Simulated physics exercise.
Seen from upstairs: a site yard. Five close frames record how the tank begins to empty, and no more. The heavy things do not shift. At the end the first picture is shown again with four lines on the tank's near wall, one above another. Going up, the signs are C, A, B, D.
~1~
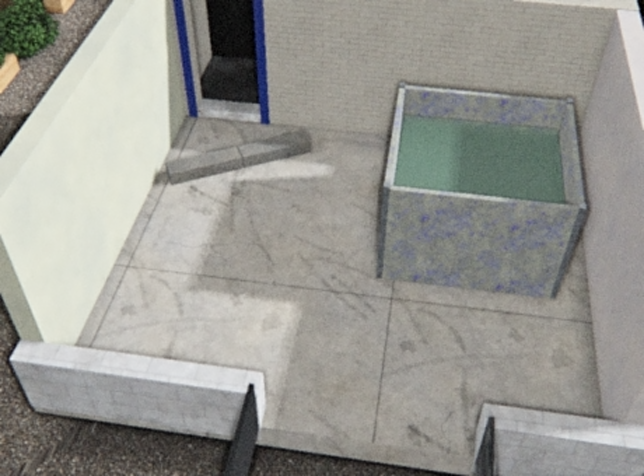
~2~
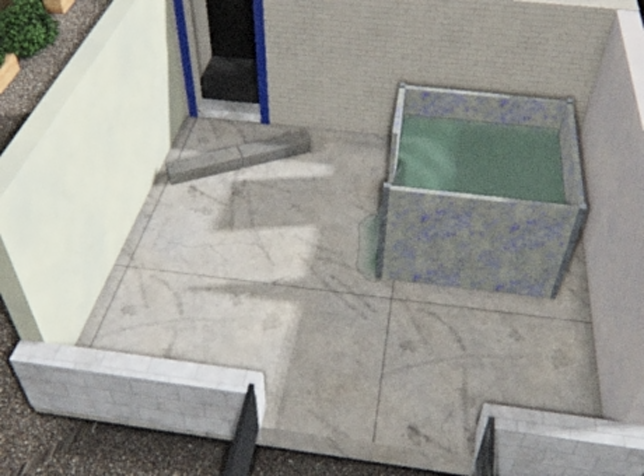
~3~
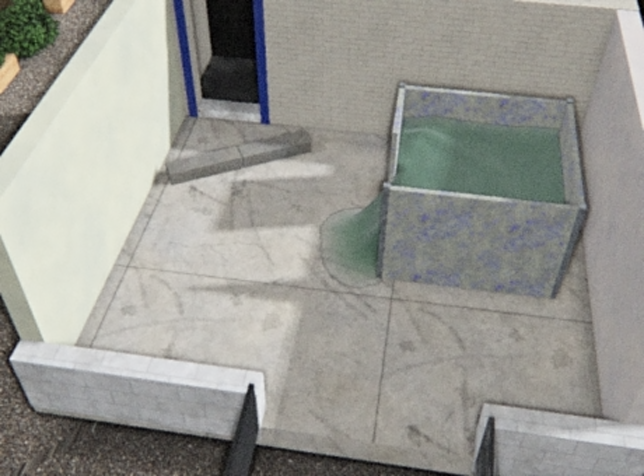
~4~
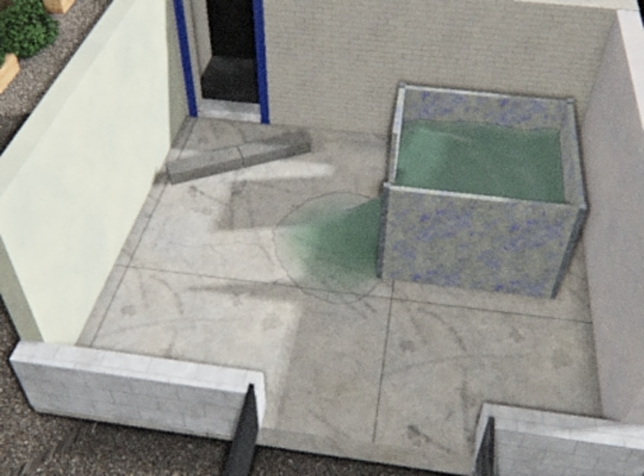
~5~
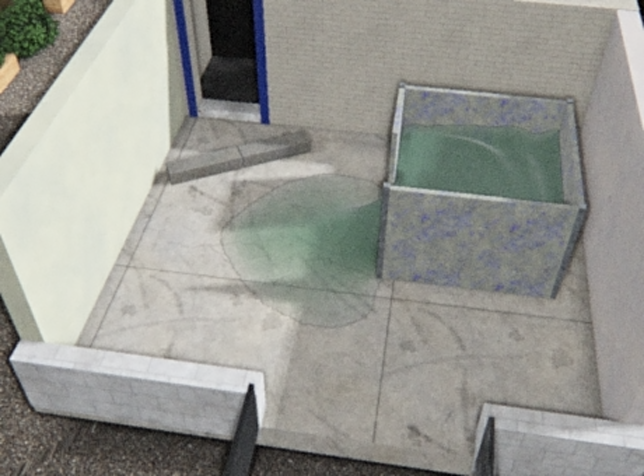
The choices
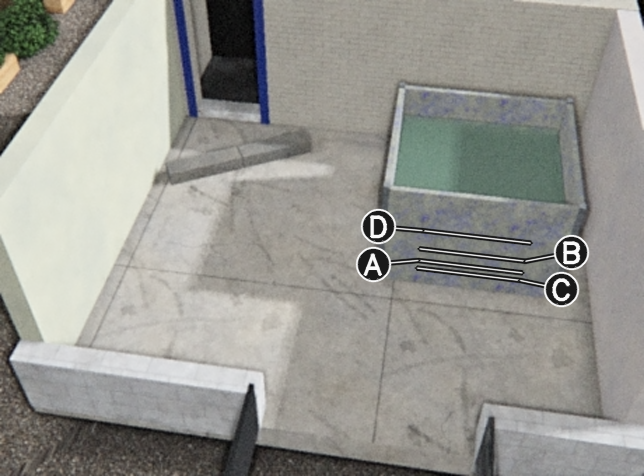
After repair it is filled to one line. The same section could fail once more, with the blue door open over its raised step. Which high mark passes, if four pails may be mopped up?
The limit is D.
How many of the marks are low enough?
All of them.
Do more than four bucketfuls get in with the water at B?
No.
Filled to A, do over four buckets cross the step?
No, that is safe.
On the marked copy, A at (469, 266); B at (472, 254); C at (468, 274); D at (475, 236); from the bottom up C, A, B, D.
With A, nothing gets over.
With B, nothing gets over.
With C, nothing gets over.
With D, a bucket or two gets in.
